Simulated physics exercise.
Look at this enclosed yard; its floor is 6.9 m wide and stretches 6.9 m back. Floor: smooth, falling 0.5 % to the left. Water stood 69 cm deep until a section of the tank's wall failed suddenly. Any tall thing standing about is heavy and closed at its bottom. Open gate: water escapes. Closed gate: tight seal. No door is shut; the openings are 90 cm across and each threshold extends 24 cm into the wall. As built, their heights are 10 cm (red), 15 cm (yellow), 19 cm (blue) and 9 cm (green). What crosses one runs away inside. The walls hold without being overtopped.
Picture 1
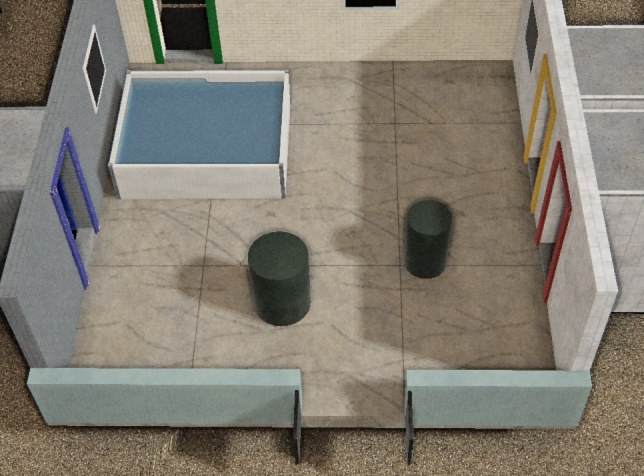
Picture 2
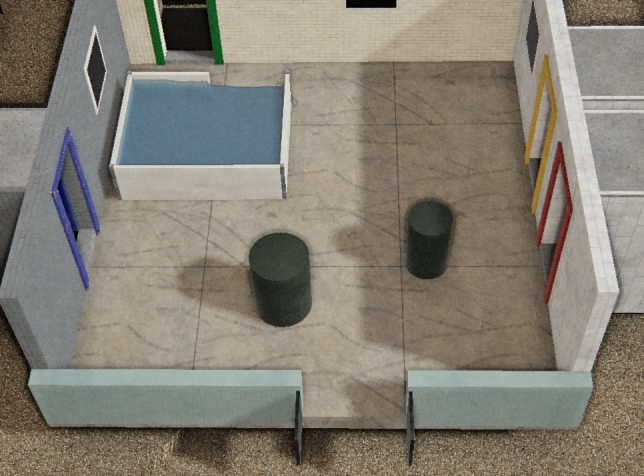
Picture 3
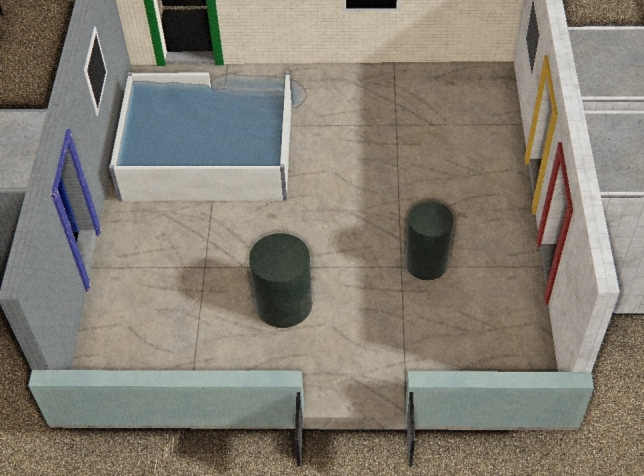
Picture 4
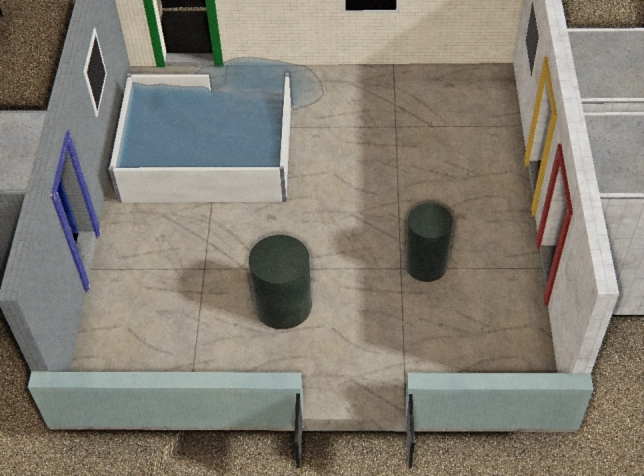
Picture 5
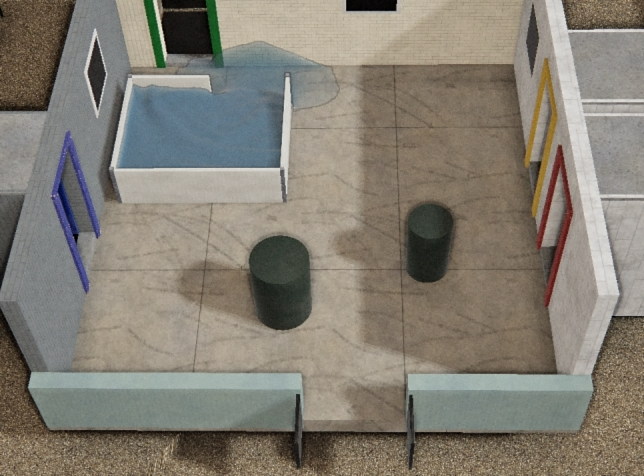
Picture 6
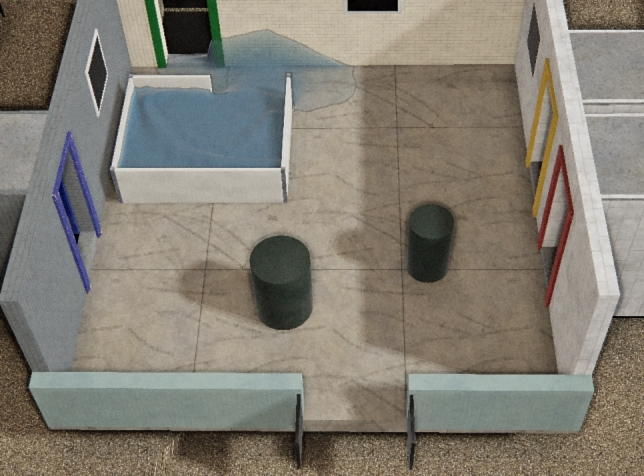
Blue water lies still in a white tank at the back left of a walled yard, viewed from high above the front. Two dark green cylinders stand mid-floor, with a blue doorway left, a green one behind, yellow and red ones right, and an open gate in front. A gap appears in the tank's far side, and water pours out, spreading right and left along the back wall while the tank's surface ripples.
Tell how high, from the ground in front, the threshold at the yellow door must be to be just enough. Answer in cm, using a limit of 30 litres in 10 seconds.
It must be about 7.5 cm high.
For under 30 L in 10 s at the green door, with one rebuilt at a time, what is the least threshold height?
For the green door, about 21 cm.
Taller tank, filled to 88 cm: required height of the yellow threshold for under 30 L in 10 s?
Something near 10.5 cm should do.
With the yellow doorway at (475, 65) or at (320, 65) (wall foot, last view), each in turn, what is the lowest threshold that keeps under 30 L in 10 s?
You'd want roughly 16 cm there first, then roughly 31 cm.
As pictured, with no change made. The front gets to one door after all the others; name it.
Last in order comes the red door.
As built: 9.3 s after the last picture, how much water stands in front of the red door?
Roughly 4.0 cm deep.
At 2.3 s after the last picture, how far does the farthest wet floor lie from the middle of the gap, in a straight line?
It gets close to 5.4 metres out.
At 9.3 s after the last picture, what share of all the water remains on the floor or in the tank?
Share still there: Approx. 92 percent.
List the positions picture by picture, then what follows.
The first frame shows still water, 69 cm deep, in the tank at (202, 120); the yellow door at (539, 141) is dry.
In the second frame, the front is at a hidden place, 0.3 m from the gap on the far side; 0.2 m2 of floor is wet, 69 cm left at the back.
In the third frame, the front is at a hidden place, 0.7 m from the gap on the far side; 1.0 m2 of floor is wet, 69 cm left at the back.
In the fourth frame, water pours out on the far side and has run 1.1 m, to (210, 67); about 11 cm deep outside, 69 cm at the back.
In the fifth frame, water pours out on the far side and has run 1.3 m, to (327, 67); about 10 cm deep outside, 67 cm at the back.
In the sixth frame, water pours out on the far side and has run 1.5 m, to (162, 68); about 10 cm deep outside, 60 cm at the back; the yellow door at (541, 146), 5.0 m from the gap, is still 3.8 m from the nearest water.
Then, 0.7 s after the last picture water covers 15 % of the floor, deepest (55 cm) near (261, 74); it has not reached the yellow door.
Then, 2.3 s after the last picture water covers 35 % of the floor, deepest (41 cm) near (162, 68); 14 cm at the yellow door, 0 litres in over its 15 cm threshold.
Then, 9.3 s after the last picture water covers 95 % of the floor, deepest (15 cm) near (260, 81); 6 cm at the yellow door, 0 litres in over its 15 cm threshold.
At the yellow door as built, the water peaked near 15 cm, 2.5 s after the last picture.
With a threshold of 6 cm, 47 litres would have come in within the 10 s; with 8.5 cm, 19 litres. So under 30 litres takes about 7.5 cm.
